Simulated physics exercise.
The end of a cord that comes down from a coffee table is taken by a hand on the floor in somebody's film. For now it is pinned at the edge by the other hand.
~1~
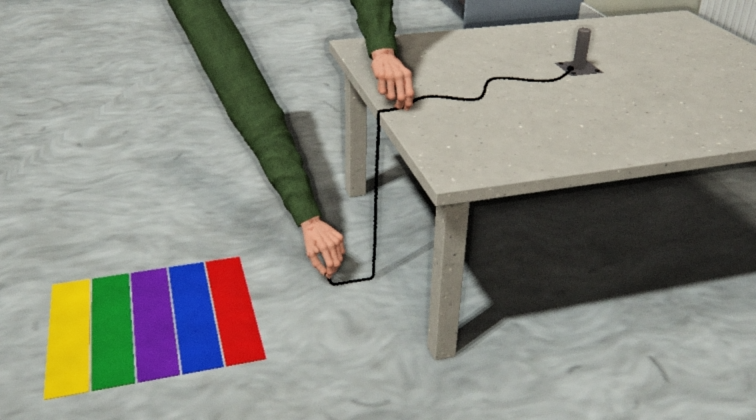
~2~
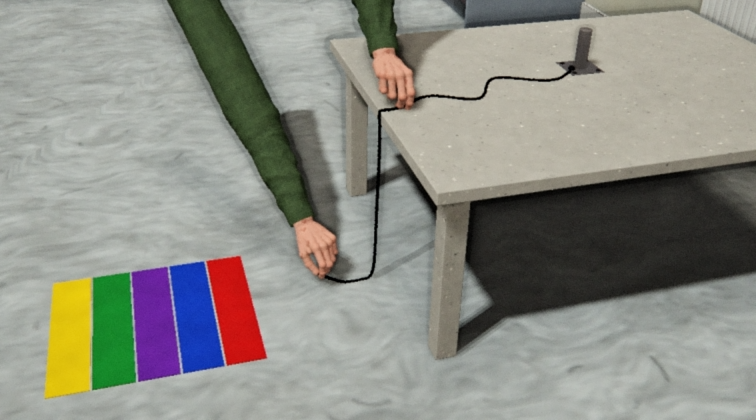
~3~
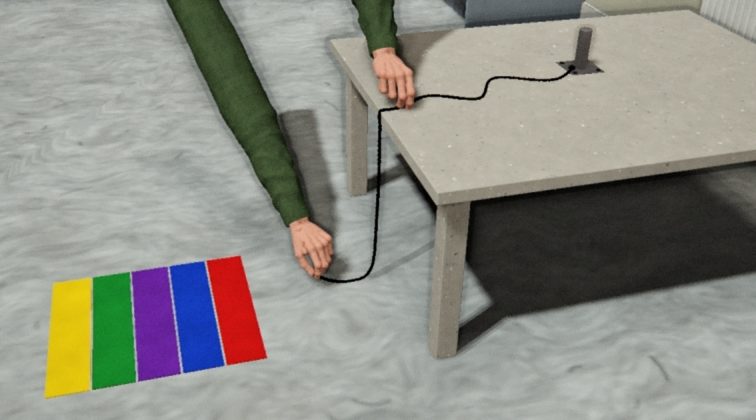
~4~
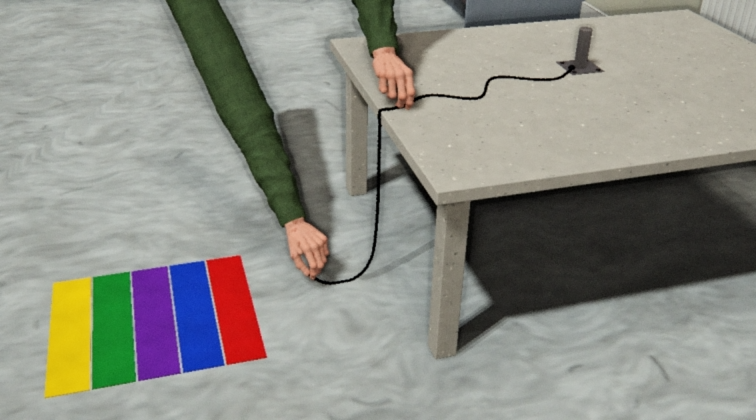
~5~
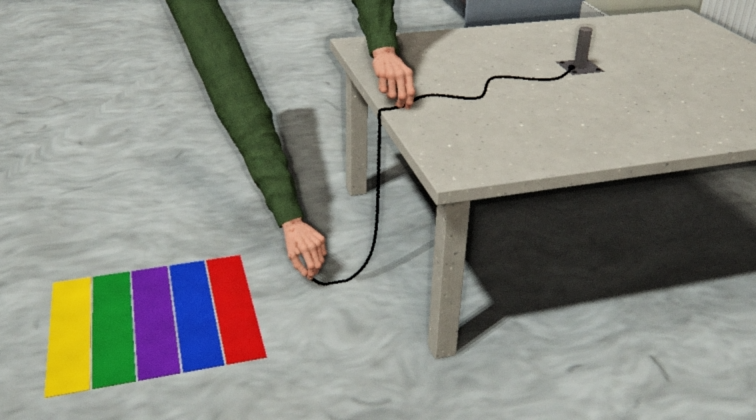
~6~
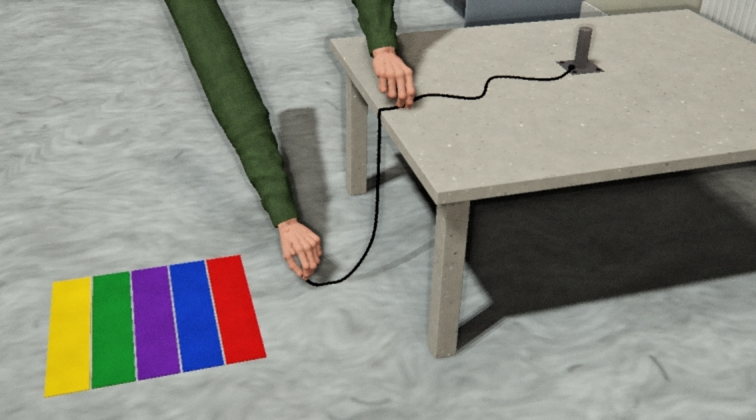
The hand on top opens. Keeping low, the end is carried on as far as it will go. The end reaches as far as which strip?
As far as the purple strip.
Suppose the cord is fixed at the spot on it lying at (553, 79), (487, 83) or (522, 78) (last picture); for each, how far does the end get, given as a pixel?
Try 1: (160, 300); try 2: (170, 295); try 3: (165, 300).
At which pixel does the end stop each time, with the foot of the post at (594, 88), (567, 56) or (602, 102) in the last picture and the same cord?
Try by try: (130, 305), (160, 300) and (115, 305).
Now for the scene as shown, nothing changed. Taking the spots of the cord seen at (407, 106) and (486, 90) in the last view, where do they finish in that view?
Result - first point (366, 119), second point (459, 90).
Soon after, end near (219, 289); over red.
After that, end near (175, 296); over blue.
At the stop, end near (150, 300); over purple. It gets as far as the purple strip.
